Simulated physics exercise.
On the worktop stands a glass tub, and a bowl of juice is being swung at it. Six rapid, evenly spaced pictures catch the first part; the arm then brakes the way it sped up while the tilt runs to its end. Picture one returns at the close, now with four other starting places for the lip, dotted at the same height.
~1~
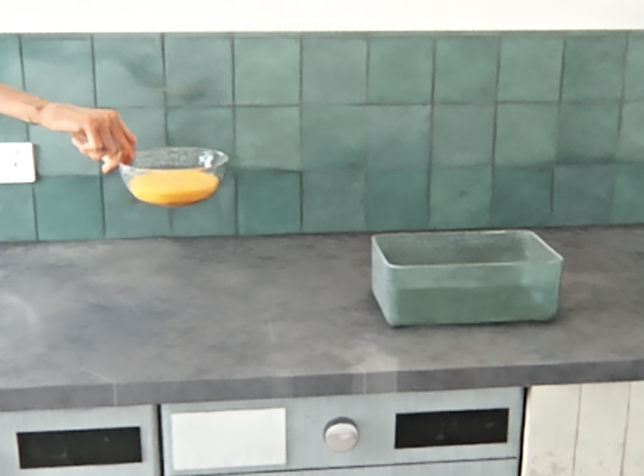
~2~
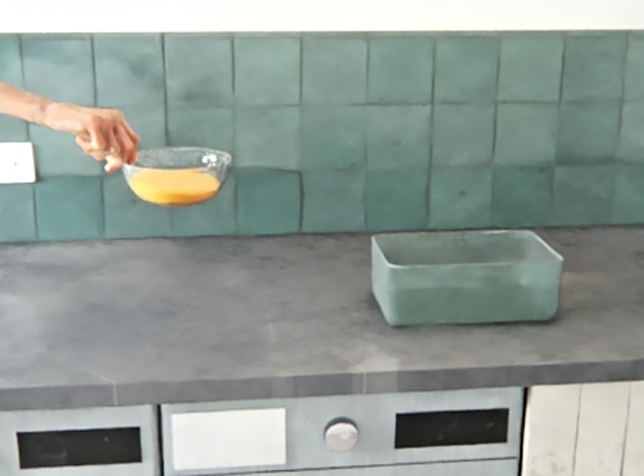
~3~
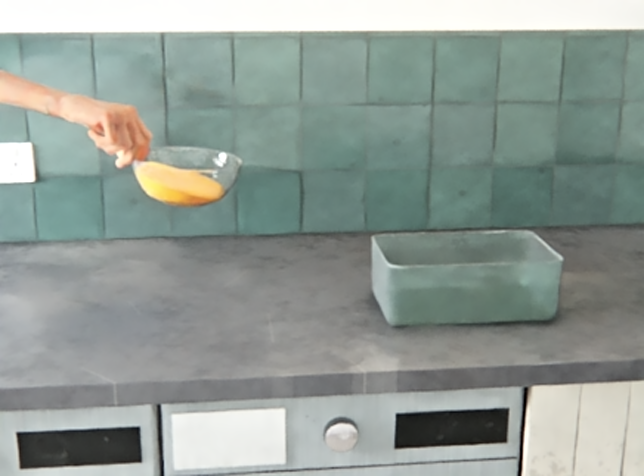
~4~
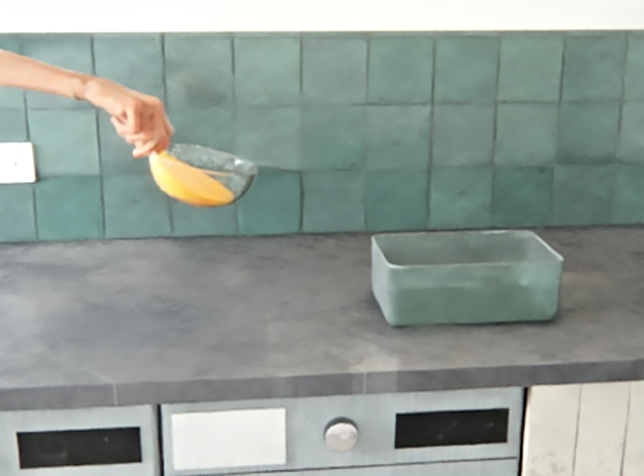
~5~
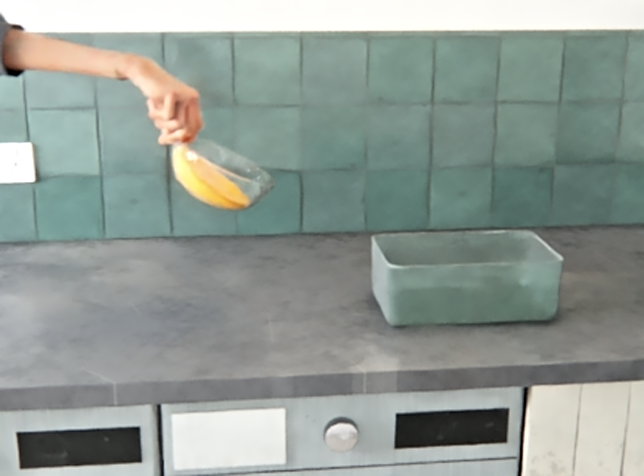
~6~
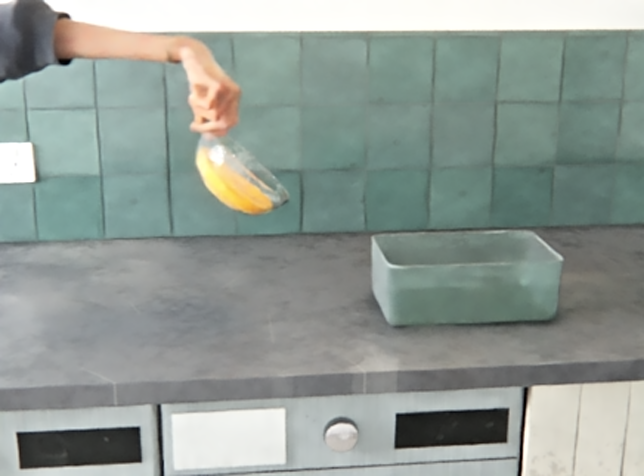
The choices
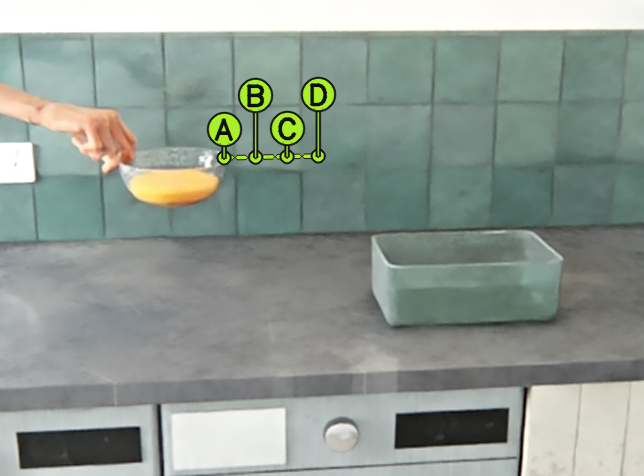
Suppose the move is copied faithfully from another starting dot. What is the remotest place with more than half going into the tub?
Choose B.
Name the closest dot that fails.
A.
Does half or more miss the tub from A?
Yes, it does.
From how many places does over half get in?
Three of them.
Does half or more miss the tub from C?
No, not at all.
On the marked copy, A at (224, 157); B at (255, 157); C at (287, 156); D at (318, 156).
For dot A, about 24 % lands in the tub, 70 % falls short and 6 % goes beside or beyond.
For dot B, about 68 % lands in the tub, 23 % falls short and 8 % goes beside or beyond.
For dot C, about 84 % lands in the tub, 6 % falls short and 10 % goes beside or beyond.
For dot D, about 77 % lands in the tub, 6 % falls short and 17 % goes beside or beyond.
